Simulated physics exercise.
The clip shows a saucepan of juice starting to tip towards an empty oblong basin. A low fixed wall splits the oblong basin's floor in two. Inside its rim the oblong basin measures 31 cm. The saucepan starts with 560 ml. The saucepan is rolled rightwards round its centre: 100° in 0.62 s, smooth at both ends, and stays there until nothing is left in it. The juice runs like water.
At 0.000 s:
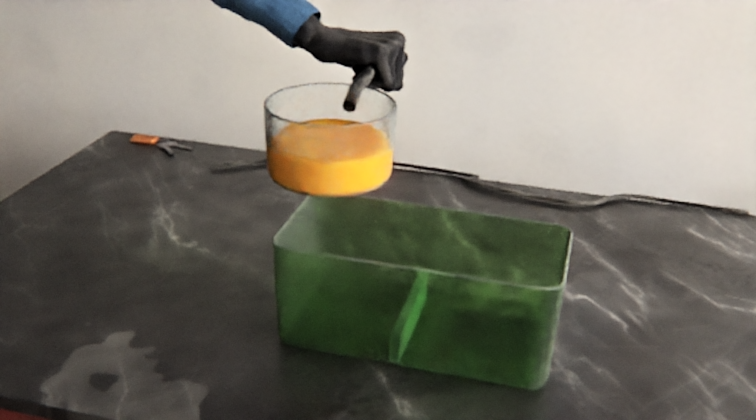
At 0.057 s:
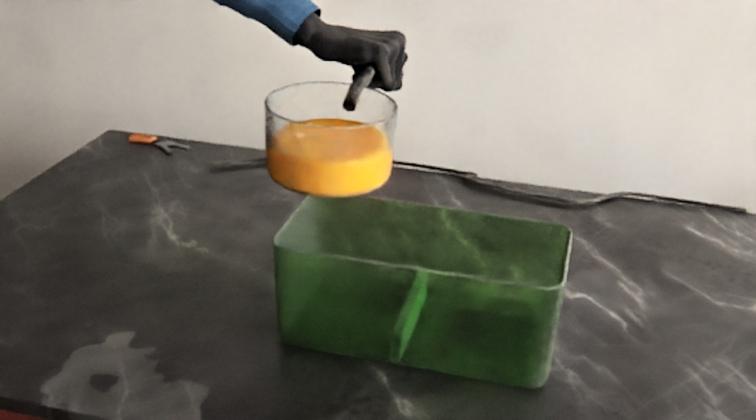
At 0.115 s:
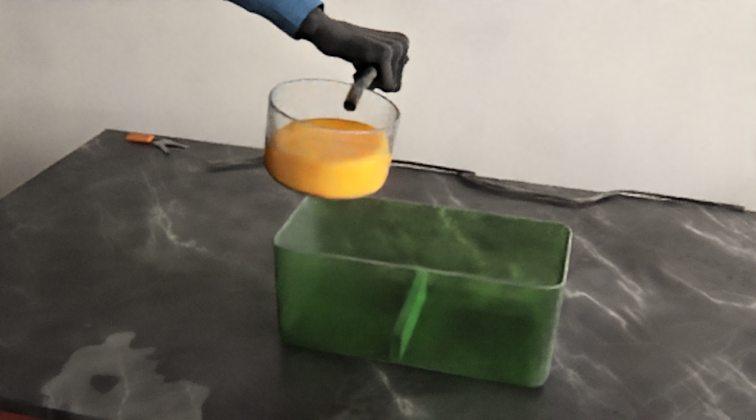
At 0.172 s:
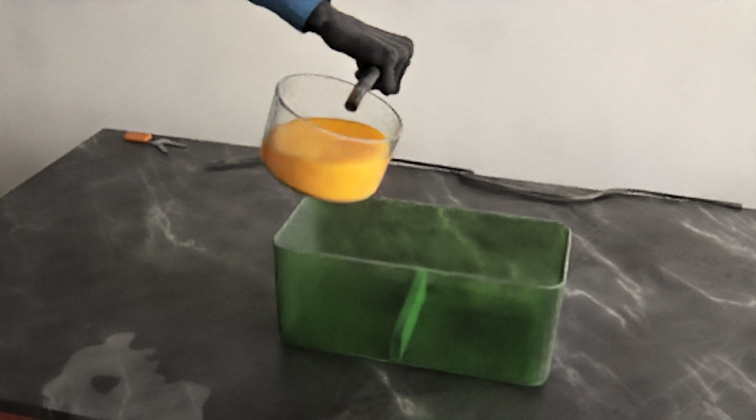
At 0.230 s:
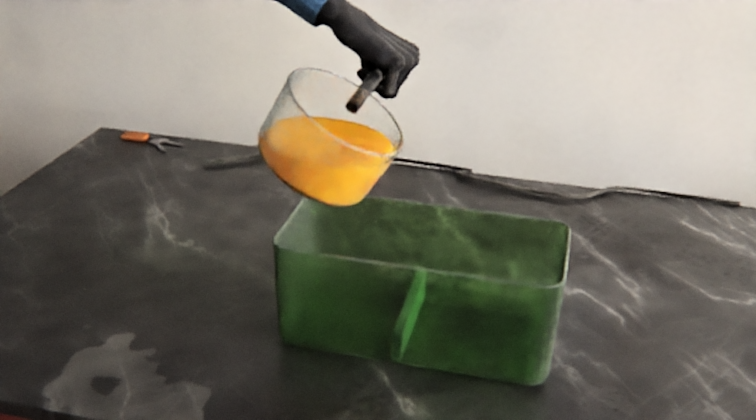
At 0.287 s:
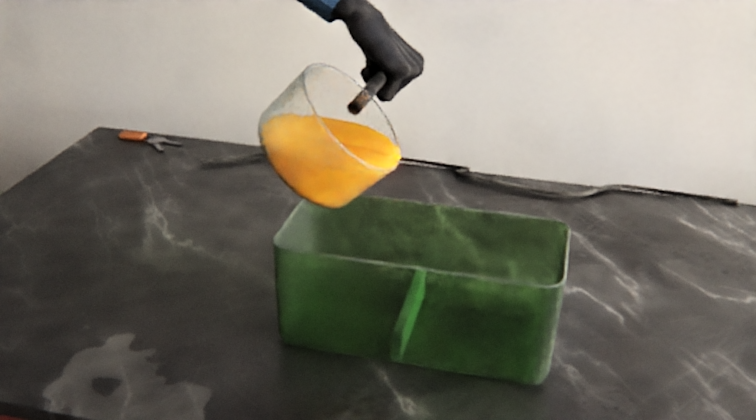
In this clip, a black-gloved hand holds a clear saucepan of orange juice above an empty green oblong basin with a dividing wall, then steadily tilts the saucepan rightwards, the juice shifting towards its right rim.
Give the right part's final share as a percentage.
About 68 per cent.
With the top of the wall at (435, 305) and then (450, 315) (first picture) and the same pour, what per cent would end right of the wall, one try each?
First 20, then 10 per cent.
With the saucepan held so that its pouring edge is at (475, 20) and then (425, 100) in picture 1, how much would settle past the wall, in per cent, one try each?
First 80, then 90 per cent.
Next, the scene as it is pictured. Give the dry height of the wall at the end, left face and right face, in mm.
Some 26 mm on the left and 20 mm on the right.
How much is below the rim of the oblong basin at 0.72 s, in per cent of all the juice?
Near 82 in a hundred.
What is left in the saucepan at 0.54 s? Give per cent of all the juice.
Near 36 in a hundred.
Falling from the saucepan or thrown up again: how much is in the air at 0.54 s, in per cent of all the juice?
Some 26 per cent.
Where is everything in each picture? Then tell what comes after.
In the first picture, it leans 0°; its right rim is at (394, 113); the juice meets the walls at (275, 131) and (391, 145); the oblong basin's rim runs from (292, 217) to (567, 259); the wall's top is at (411, 303).
In the second picture, it leans 2°; its right rim is at (395, 115); the juice meets the walls at (275, 131) and (390, 145).
In the third picture, it leans 8°; its right rim is at (397, 122); the juice meets the walls at (273, 130) and (390, 146).
In the fourth picture, it leans 18°; its right rim is at (400, 134); the juice meets the walls at (272, 128) and (391, 148).
In the fifth picture, it leans 30°; its right rim is at (400, 149); the juice meets the walls at (268, 123) and (394, 150).
In the sixth picture, it leans 44°; its right rim is at (396, 164); the juice meets the walls at (270, 119) and (397, 152).
After 0.54 s the tilt is 96° and 35 per cent is still to pour, 9 is left of the wall and 29 right of it.
After 0.72 s the tilt is 100° and 13 per cent is still to pour, 23 is left of the wall and 58 right of it.
After 0.91 s the tilt is 100° and 3 per cent is still to pour, 29 is left of the wall and 66 right of it.
After 1.12 s the tilt is 100° and 0 per cent is still to pour, 31 is left of the wall and 67 right of it.
In the end 32 per cent lies left of the wall, 68 right of it and 0 outside.
